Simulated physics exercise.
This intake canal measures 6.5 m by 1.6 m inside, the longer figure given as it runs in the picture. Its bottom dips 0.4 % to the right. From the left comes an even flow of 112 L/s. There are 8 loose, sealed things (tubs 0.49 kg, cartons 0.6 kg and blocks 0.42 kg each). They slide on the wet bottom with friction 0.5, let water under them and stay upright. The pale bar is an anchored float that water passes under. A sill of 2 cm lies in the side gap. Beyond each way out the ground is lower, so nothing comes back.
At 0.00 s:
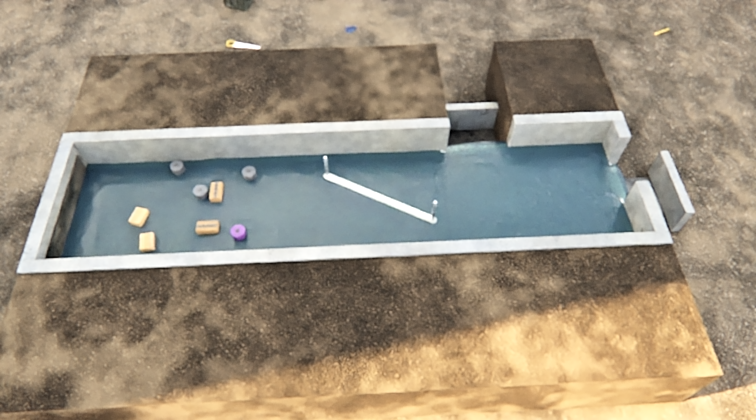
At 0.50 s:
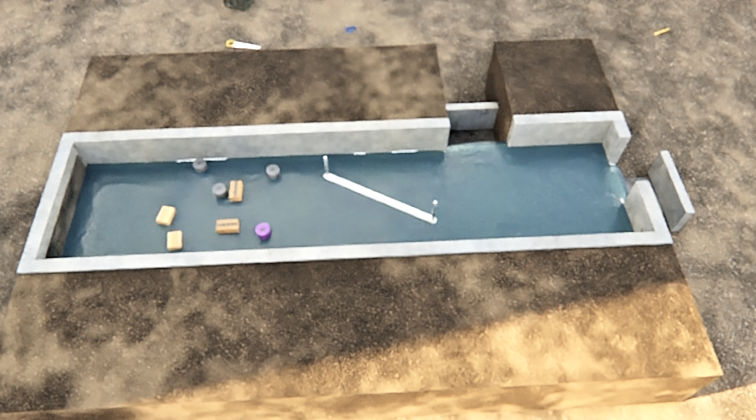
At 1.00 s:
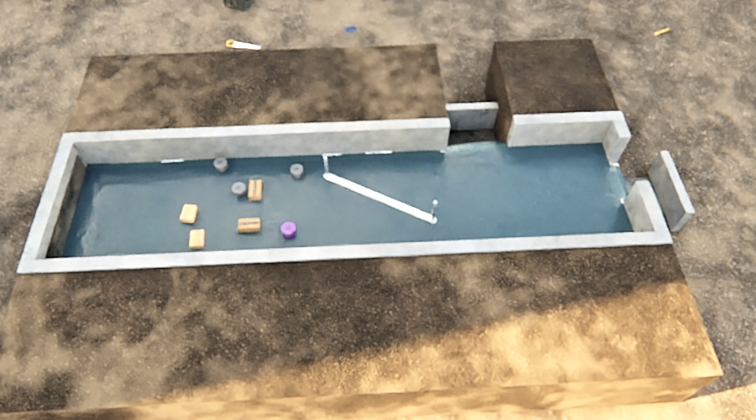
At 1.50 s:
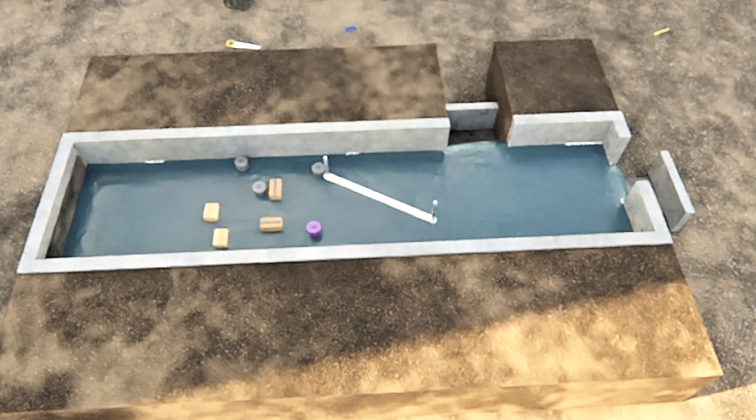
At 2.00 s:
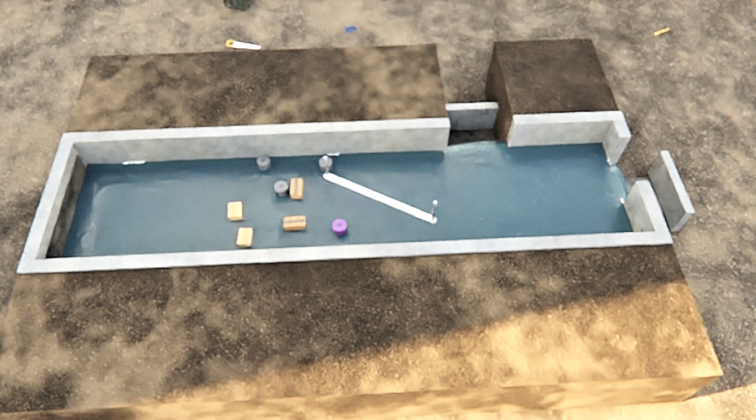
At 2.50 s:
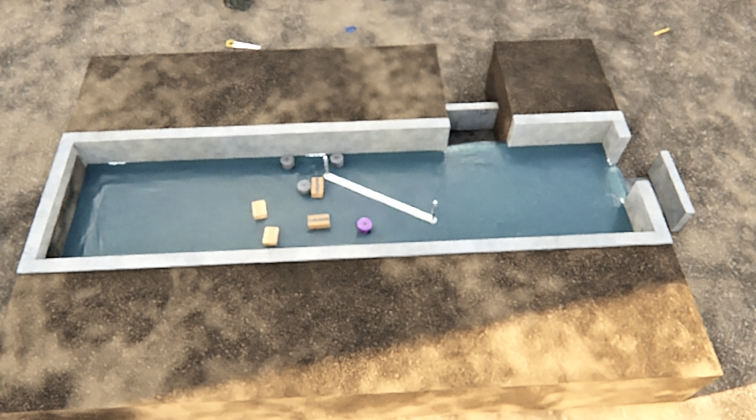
In a walled water channel, small blocks and round tubs drift steadily to the right.
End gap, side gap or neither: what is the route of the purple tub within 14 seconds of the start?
Purple tub: End opening.
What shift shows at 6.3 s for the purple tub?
About 300 cm.
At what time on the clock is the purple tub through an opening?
At about 12.0 s.
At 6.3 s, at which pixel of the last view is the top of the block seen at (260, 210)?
Around (409, 228).
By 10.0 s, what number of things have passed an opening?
By then 2.
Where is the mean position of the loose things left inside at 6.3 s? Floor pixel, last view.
Around (436, 236).
After 3.5 s the purple tub is near (411, 220), 2.0 m from its start, afloat; 0 of 8 are out; 8 afloat.
After 6.3 s the purple tub is near (496, 231), 2.9 m from its start, afloat; 2 of 8 are out; 6 afloat.
After 10.0 s the purple tub is near (581, 213), 3.9 m from its start, afloat; 2 of 8 are out; 6 afloat.
After 14.0 s the purple tub has gone out by the end gap; 3 of 8 are out; 5 afloat.
